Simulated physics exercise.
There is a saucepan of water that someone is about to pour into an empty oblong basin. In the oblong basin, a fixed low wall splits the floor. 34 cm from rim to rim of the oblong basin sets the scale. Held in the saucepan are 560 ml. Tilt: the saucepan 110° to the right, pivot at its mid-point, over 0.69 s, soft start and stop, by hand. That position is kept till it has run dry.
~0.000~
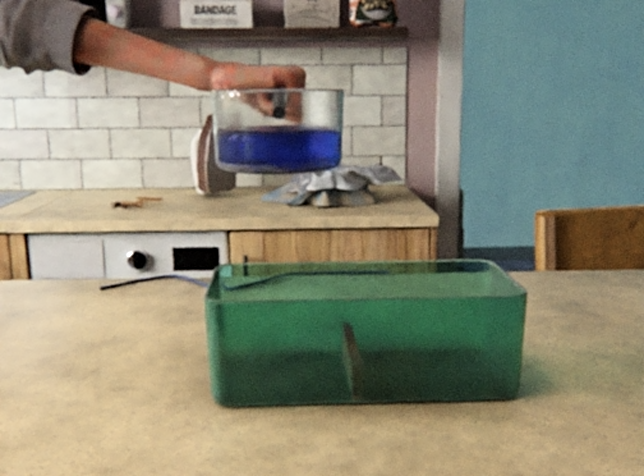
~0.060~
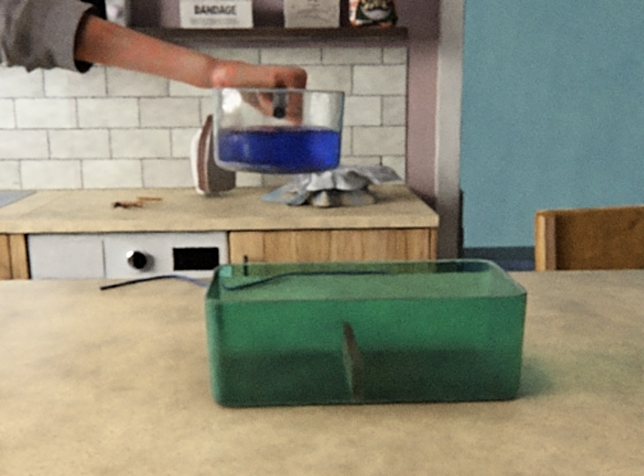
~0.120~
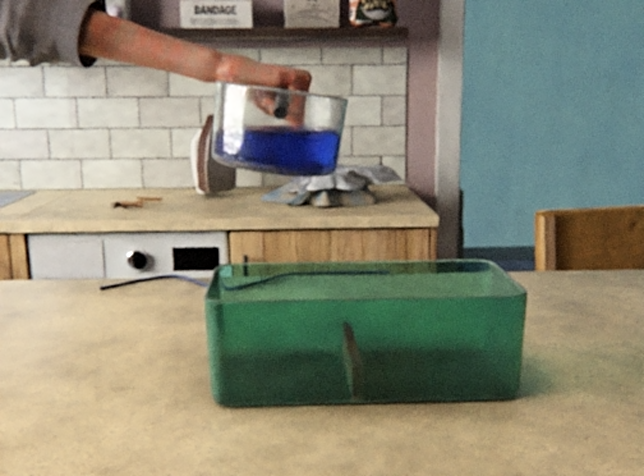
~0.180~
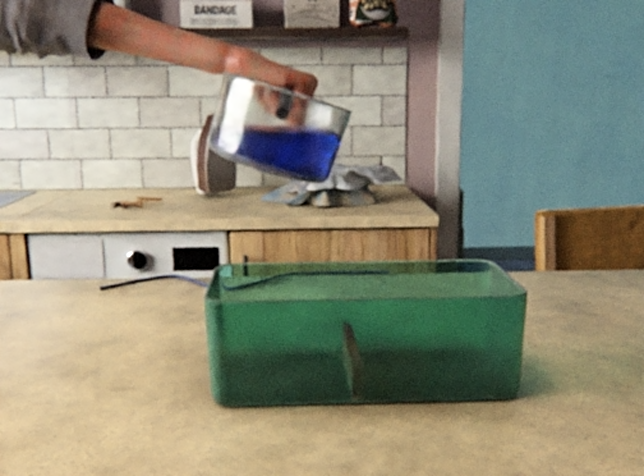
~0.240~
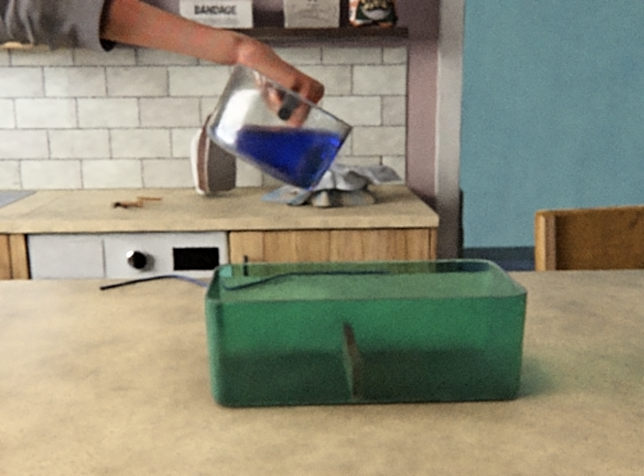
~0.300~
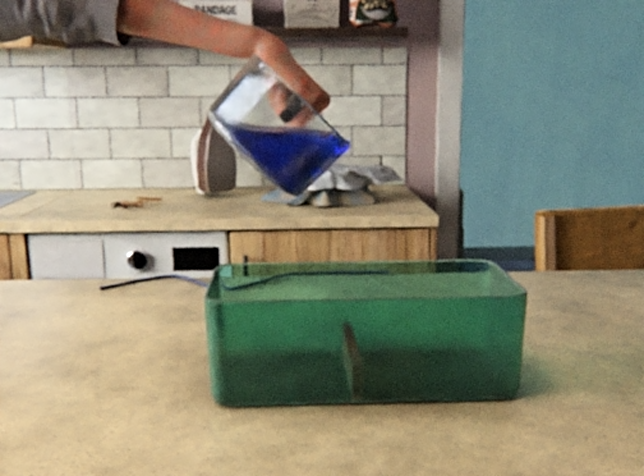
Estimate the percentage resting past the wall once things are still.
I would say roughly 89 percent.
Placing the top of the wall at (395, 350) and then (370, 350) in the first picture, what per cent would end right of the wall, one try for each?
Respectively 30 and 65 %.
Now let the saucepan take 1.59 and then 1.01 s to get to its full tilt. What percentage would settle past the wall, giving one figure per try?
Near 95 in a hundred on the first go and near 90 in a hundred on the second.
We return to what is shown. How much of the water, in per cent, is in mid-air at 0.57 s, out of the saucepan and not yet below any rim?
Roughly 48 percent.
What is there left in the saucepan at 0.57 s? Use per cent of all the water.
About 30 per cent.
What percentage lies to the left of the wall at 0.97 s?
9 %.
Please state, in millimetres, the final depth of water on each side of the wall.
Depths: Left near 2 mm, right near 18 mm.
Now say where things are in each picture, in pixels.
It leans 0°; its right rim is at (342, 92); the water meets the walls at (218, 130) and (339, 129); the oblong basin's rim runs from (211, 283) to (509, 278); the wall's top is at (352, 343), in the first picture.
It leans 2°; its right rim is at (343, 94); the water meets the walls at (218, 130) and (338, 130), in the second picture.
It leans 8°; its right rim is at (346, 101); the water meets the walls at (217, 129) and (339, 131), in the third picture.
It leans 17°; its right rim is at (350, 113); the water meets the walls at (215, 127) and (340, 131), in the fourth picture.
It leans 30°; its right rim is at (351, 128); the water meets the walls at (212, 123) and (343, 133), in the fifth picture.
It leans 44°; its right rim is at (348, 146); the water meets the walls at (216, 118) and (349, 137), in the sixth picture.
After 0.57 s the tilt is 102° and 31 per cent is still to pour, 0 is left of the wall and 21 right of it.
After 0.76 s the tilt is 110° and 7 per cent is still to pour, 10 is left of the wall and 71 right of it.
After 0.97 s the tilt is 110° and 0 per cent is still to pour, 9 is left of the wall and 88 right of it.
After 1.19 s the tilt is 110° and 0 per cent is still to pour, 9 is left of the wall and 89 right of it.
In the end 9 per cent lies left of the wall, 89 right of it and 2 outside.
